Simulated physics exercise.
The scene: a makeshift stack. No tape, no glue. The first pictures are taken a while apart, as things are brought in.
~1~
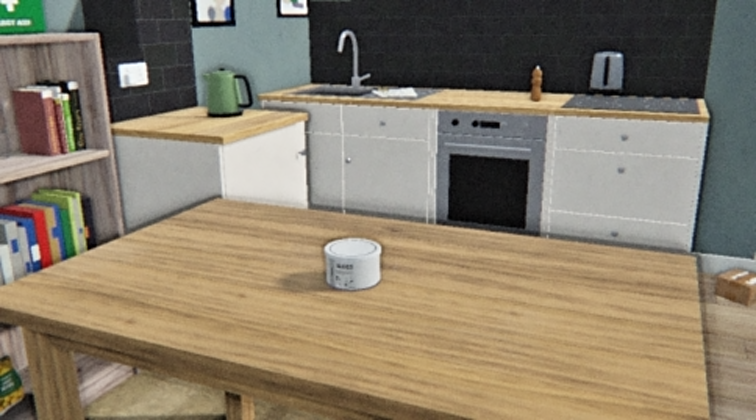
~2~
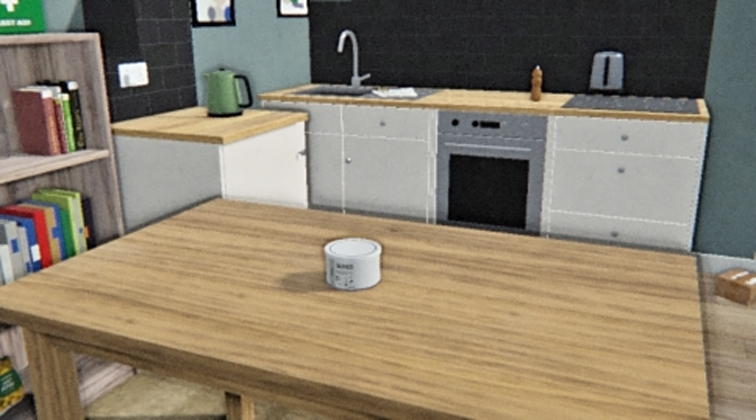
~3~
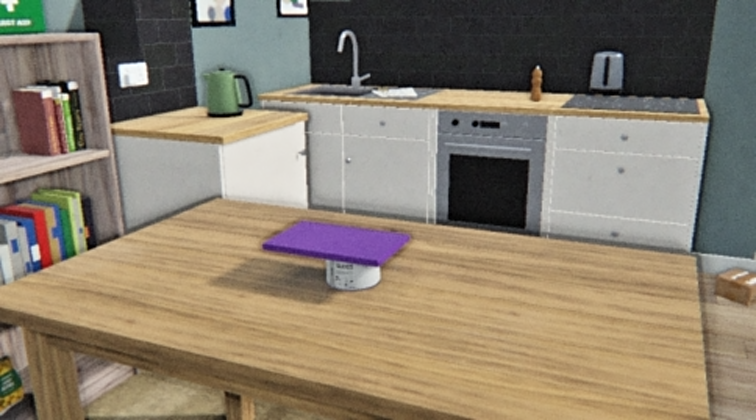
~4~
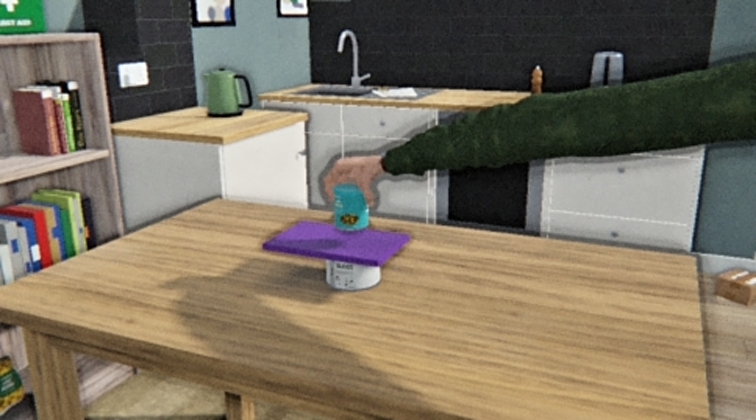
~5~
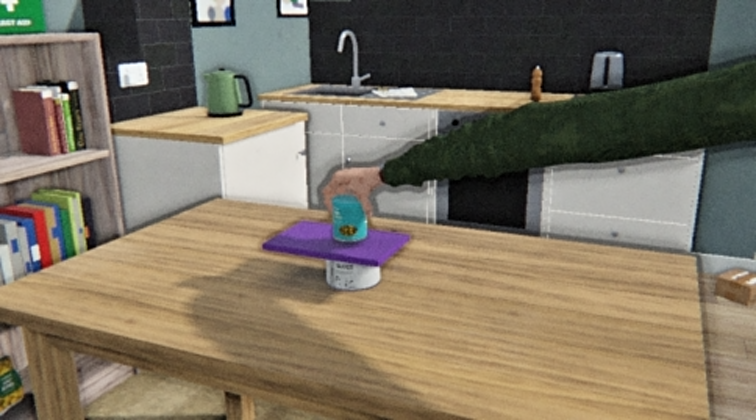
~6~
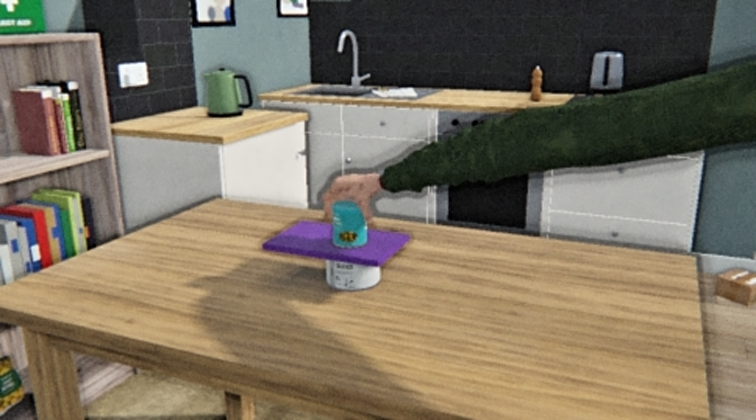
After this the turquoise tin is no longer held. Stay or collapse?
Here the stack holds.
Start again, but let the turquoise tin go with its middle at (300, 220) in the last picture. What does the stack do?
Then it comes apart.
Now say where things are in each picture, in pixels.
In the first frame, the last thing is not in view yet; white tub (353, 264).
In the second frame, the last thing is not in view yet; white tub (353, 264).
In the third frame, the last thing is not in view yet.
The fourth frame shows still above its spot; turquoise tin (351, 207).
The fifth frame shows still above its spot; turquoise tin (350, 218).
The sixth frame shows in place under the hand; turquoise tin (350, 224).
Then, 0.30 s later than the last frame, all is still.
Then, 0.70 s later than the last frame, turquoise tin resting near (350, 224).
When it is over, all 3 as before. End places, in pixels of the last picture, turquoise tin near (350, 224). The stack stays up.
